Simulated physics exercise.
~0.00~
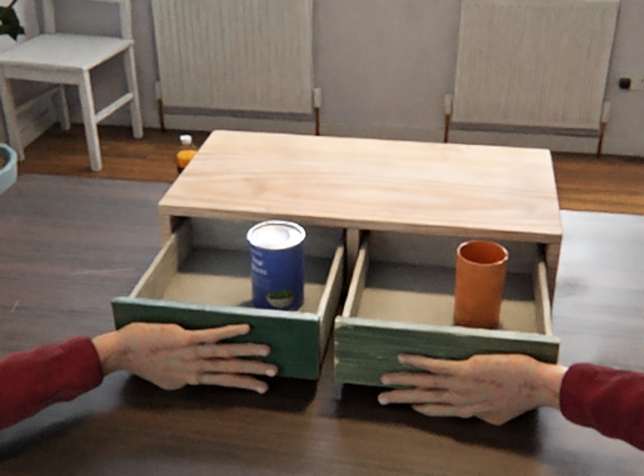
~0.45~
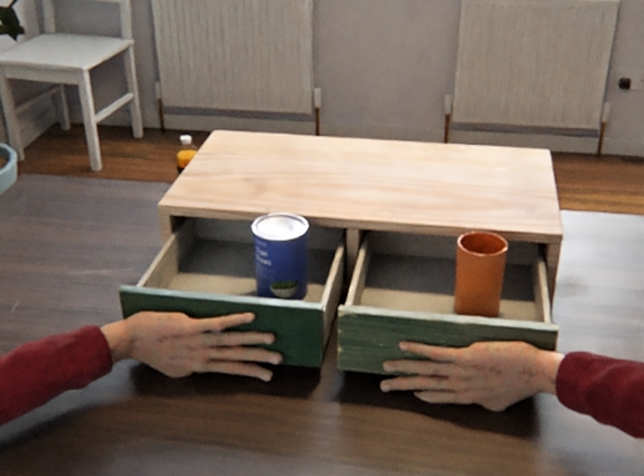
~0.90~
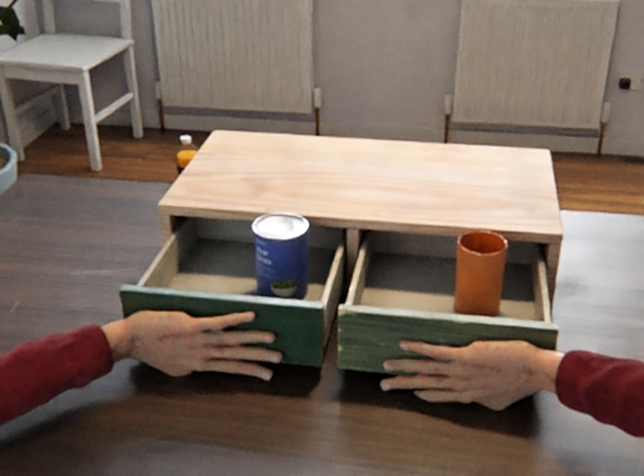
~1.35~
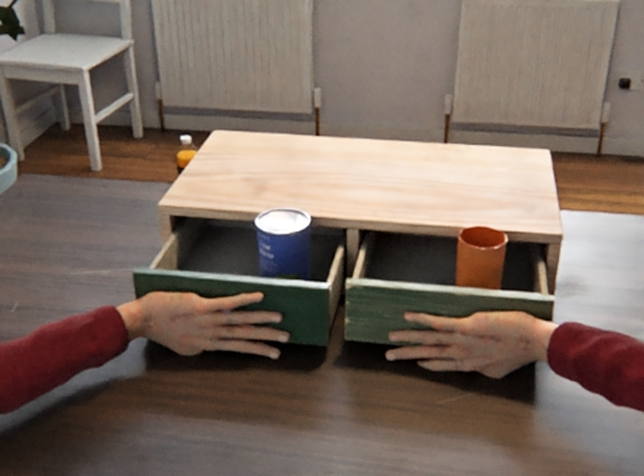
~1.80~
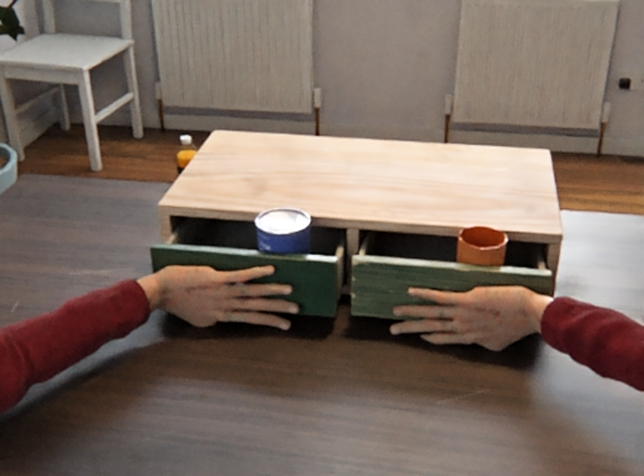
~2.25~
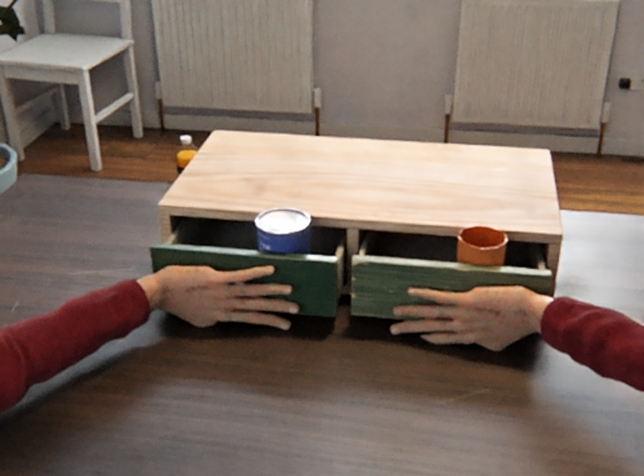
On a dark wooden table in a room with pale radiators and a white chair behind, seen from the front and slightly above, sits a low, light wooden chest with two open drawers with green fronts. A blue tin with a white top stands in the left drawer and an orange beaker in the right one. Two hands in dark red sleeves press flat against the fronts and push both drawers inwards, pausing briefly before sliding them further. The tin and beaker ride along upright. Finally both drawers stop, still ajar, with the containers' tops showing above the fronts and the hands resting there.
